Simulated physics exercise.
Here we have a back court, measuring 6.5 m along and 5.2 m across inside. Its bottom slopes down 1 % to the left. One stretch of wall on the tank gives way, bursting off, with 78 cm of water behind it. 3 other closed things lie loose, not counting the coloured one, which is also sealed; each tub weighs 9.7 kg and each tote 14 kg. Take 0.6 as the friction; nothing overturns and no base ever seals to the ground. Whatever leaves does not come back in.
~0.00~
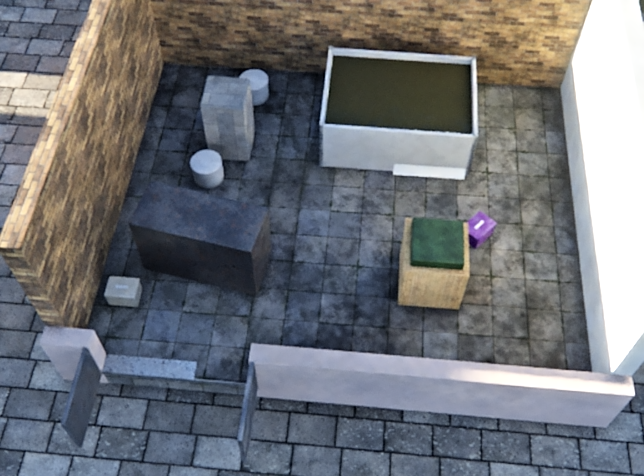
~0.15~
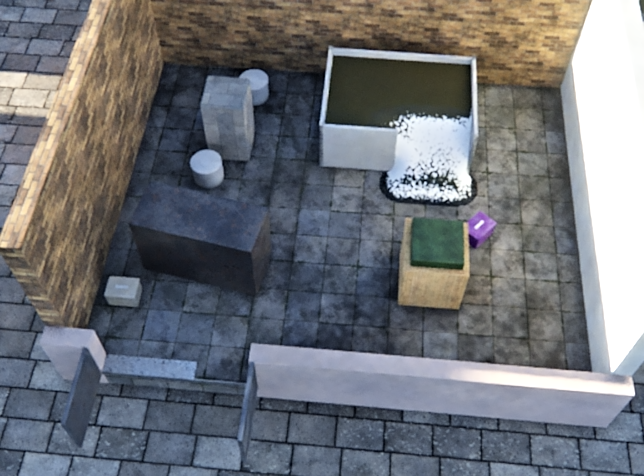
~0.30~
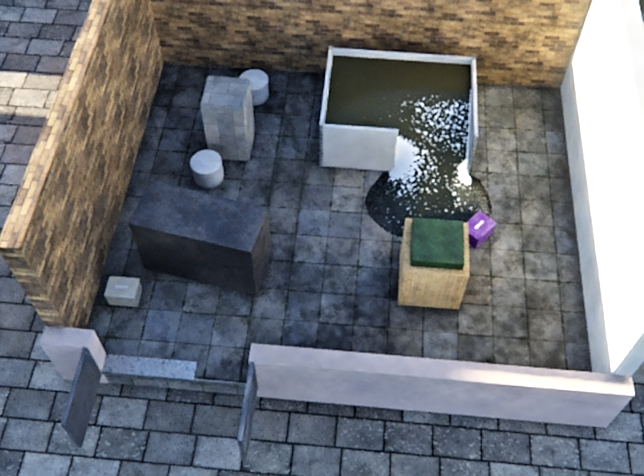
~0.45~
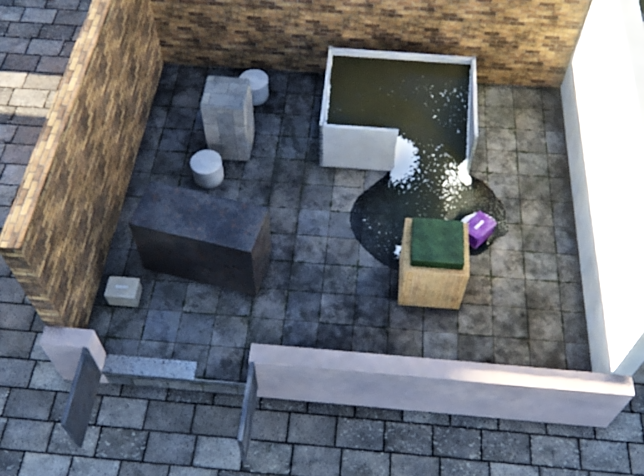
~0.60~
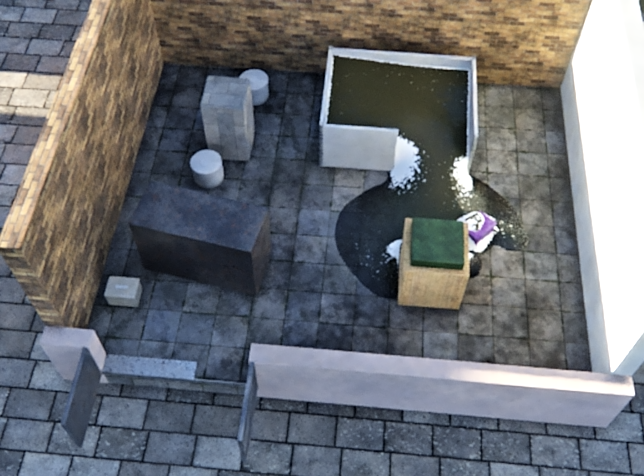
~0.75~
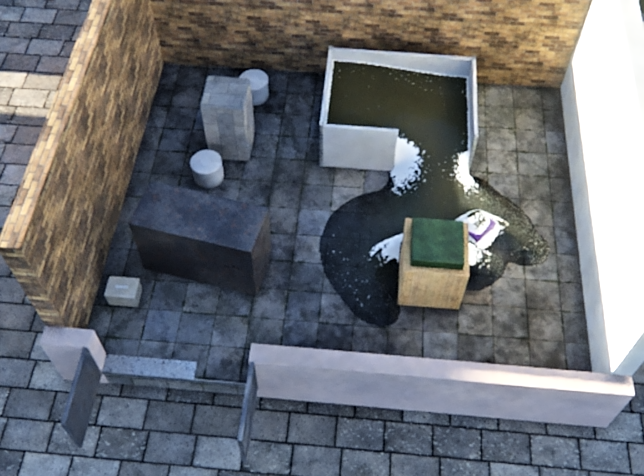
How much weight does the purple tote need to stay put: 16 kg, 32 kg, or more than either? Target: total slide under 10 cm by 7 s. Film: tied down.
I expect both figures to fall short.
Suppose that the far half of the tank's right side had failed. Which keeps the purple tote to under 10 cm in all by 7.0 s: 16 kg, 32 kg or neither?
Then you need the heavier mass.
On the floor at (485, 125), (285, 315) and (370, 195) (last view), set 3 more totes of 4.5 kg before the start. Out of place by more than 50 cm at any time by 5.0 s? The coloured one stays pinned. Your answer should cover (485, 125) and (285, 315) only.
One after the other: Does not reach it, then goes beyond it.
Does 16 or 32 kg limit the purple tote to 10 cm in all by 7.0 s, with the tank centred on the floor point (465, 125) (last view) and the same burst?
Then, put simply, both options fail.
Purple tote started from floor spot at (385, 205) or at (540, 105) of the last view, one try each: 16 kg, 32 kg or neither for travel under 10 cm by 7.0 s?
Taking the two tries in order, only the heavy one works and even the light one works.
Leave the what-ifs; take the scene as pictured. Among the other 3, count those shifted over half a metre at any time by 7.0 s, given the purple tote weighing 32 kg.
I get 1.
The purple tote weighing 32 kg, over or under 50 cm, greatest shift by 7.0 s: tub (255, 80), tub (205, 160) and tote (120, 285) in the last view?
Result, in sequence - within the limit; exceeds the limit; within the limit.
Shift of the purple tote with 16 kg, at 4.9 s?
Shift: About 350 cm.
After 1.4 s the purple tote would be 158 cm from its start with 16 kg and 101 cm from its start with 32 kg; 12 cm of water round it then.
After 3.1 s the purple tote would be 178 cm from its start with 16 kg and 205 cm from its start with 32 kg; 24 cm of water round it then.
After 4.9 s the purple tote would be 346 cm from its start with 16 kg and 195 cm from its start with 32 kg; 10 cm of water round it then.
After 7.0 s the purple tote would be 443 cm from its start with 16 kg and 195 cm from its start with 32 kg; 7 cm of water round it then.
